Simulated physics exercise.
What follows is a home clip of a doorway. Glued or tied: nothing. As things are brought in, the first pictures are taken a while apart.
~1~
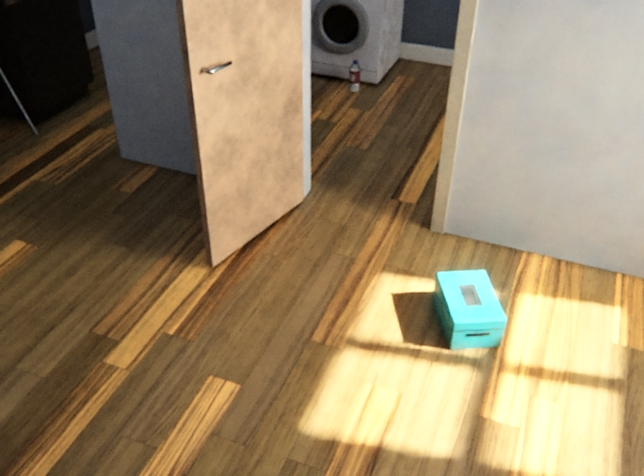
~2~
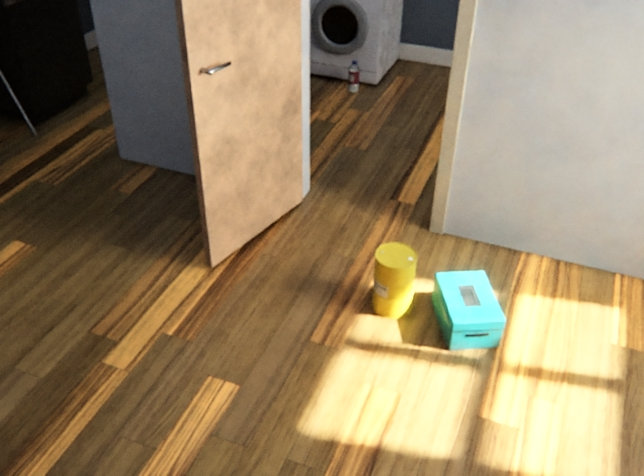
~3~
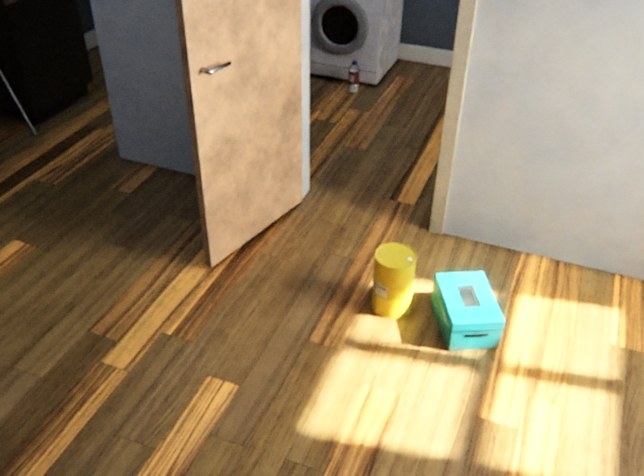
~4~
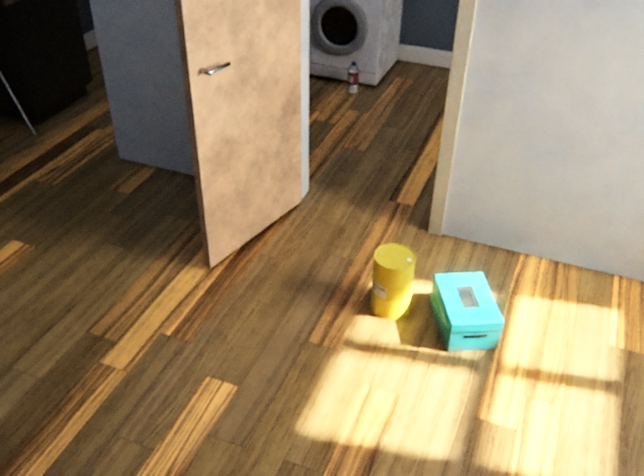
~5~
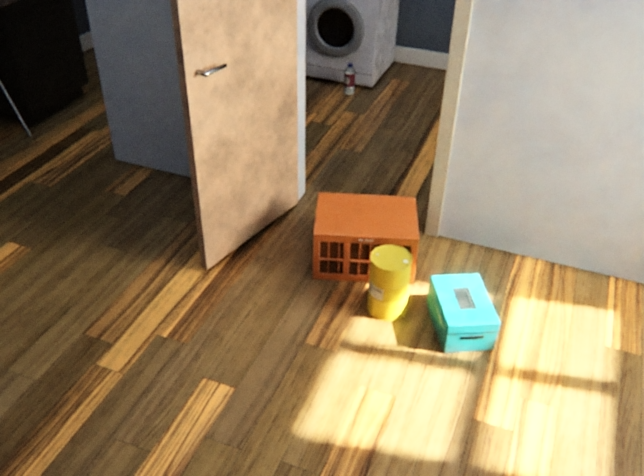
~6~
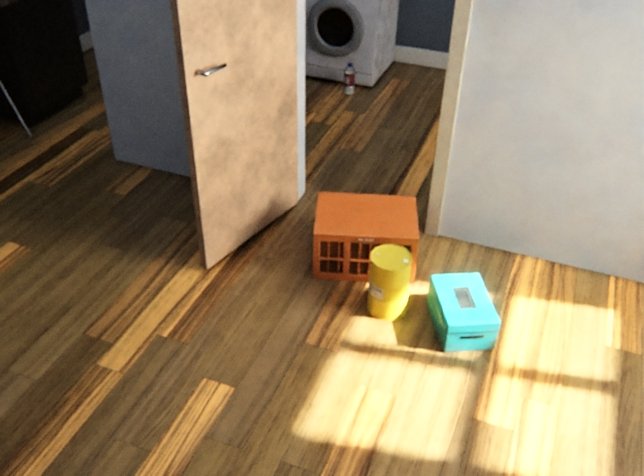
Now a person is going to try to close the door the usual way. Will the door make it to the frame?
The door is held back.
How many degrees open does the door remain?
About 55°.
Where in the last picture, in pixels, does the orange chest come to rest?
Close to (378, 234) in the last picture.
Then, 0.40 s past the last view, door at 88°.
Then, 0.60 s past the last view, door at 72°.
Then, 0.90 s past the last view, door at 56°; orange chest displaced a little near (375, 235).
Finally, door at 54°; all 3 still in place. Final places as the last picture's camera would see them, orange chest near (378, 234).
